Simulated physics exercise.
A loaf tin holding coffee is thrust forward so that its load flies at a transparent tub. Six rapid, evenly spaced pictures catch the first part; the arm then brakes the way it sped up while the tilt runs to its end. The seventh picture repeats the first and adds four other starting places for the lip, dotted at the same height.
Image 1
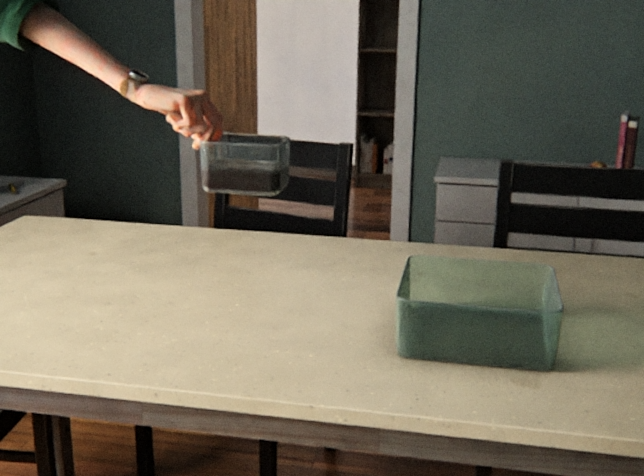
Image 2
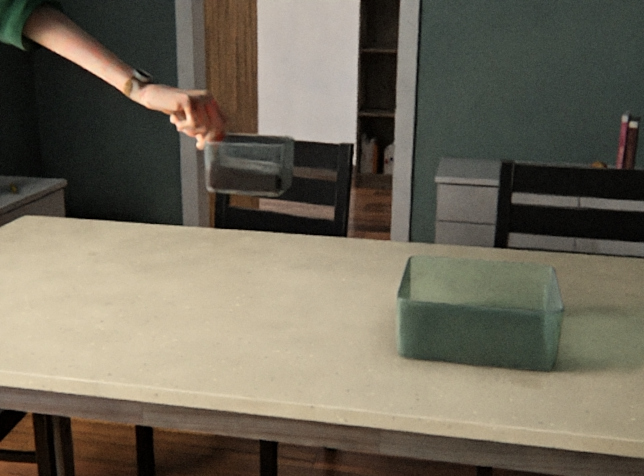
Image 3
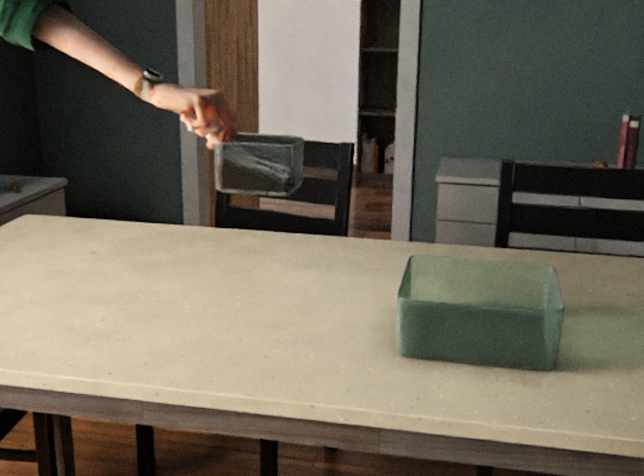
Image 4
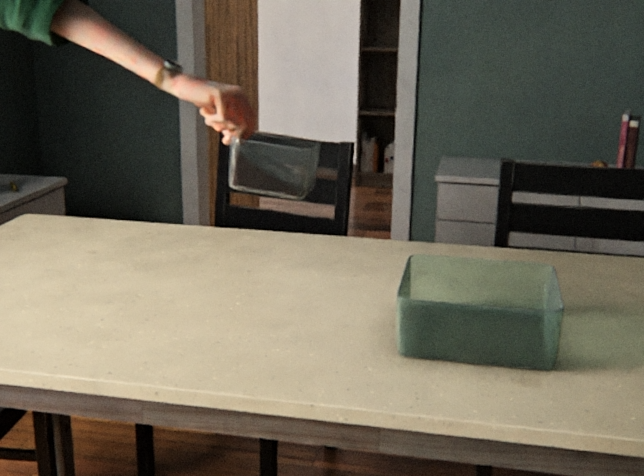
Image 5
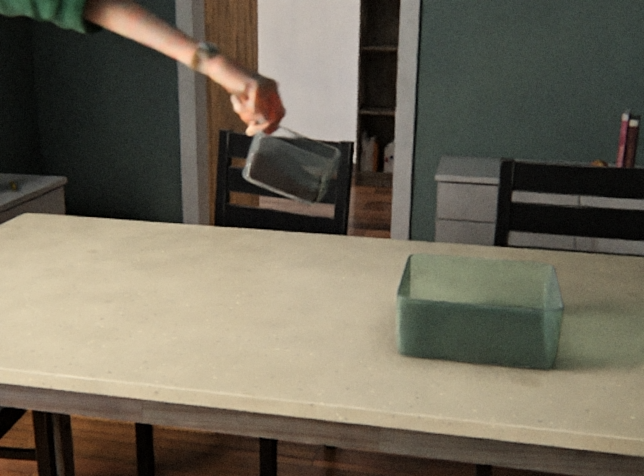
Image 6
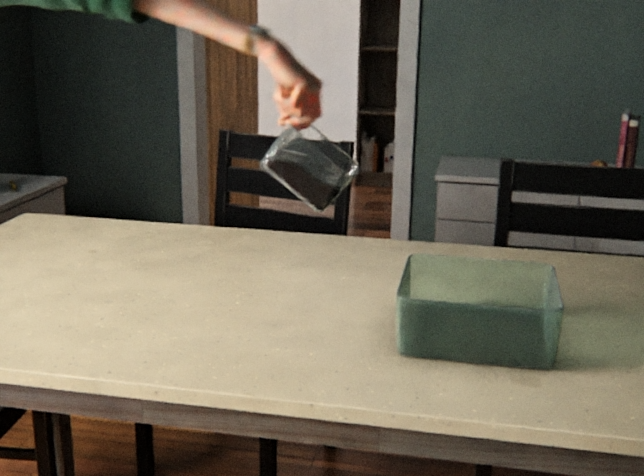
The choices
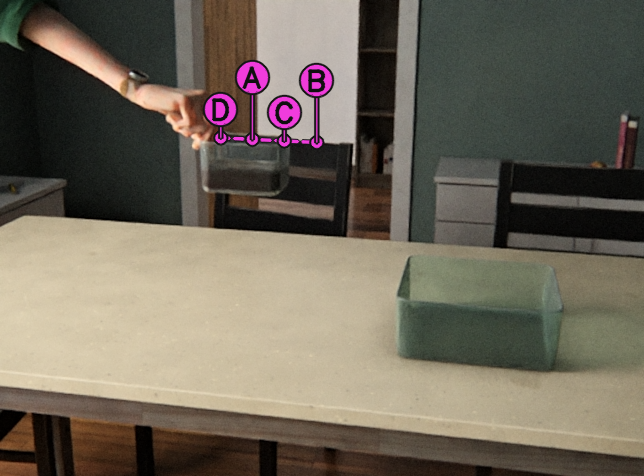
In a dining room with dark green walls, a hand reaching in from the left holds a small clear container above a pale table, where a larger see-through tub sits to the right. The hand moves the container rightward, slowly at first, then tilts it increasingly steeply, its right end dipping toward the tabletop.
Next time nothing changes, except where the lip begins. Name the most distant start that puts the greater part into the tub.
It is A.
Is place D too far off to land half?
Yes, it does.
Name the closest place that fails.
It is D.
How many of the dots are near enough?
Three.
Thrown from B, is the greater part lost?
No, that is safe.
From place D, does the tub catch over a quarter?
Yes.
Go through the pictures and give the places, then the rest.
Upright, lip at (283, 140); tub from (396, 354) to (555, 369); nothing has left yet, in the first frame.
Upright, lip at (287, 141); nothing has left yet, in the second frame.
Upright, lip at (297, 141); nothing has left yet, in the third frame.
Tipped about 6°, lip at (315, 145); nothing has left yet, in the fourth frame.
Tipped about 19°, lip at (336, 155); nothing has left yet, in the fifth frame.
Tipped about 37°, lip at (356, 171); nothing has left yet, in the sixth frame.
On the marked copy, A at (252, 139); B at (316, 142); C at (284, 140); D at (220, 137).
For place A, about 66 % lands in the tub, 23 % falls short and 11 % goes beside or beyond.
For place B, about 91 % lands in the tub, 6 % falls short and 3 % goes beside or beyond.
For place C, about 74 % lands in the tub, 9 % falls short and 17 % goes beside or beyond.
For place D, about 31 % lands in the tub, 59 % falls short and 10 % goes beside or beyond.
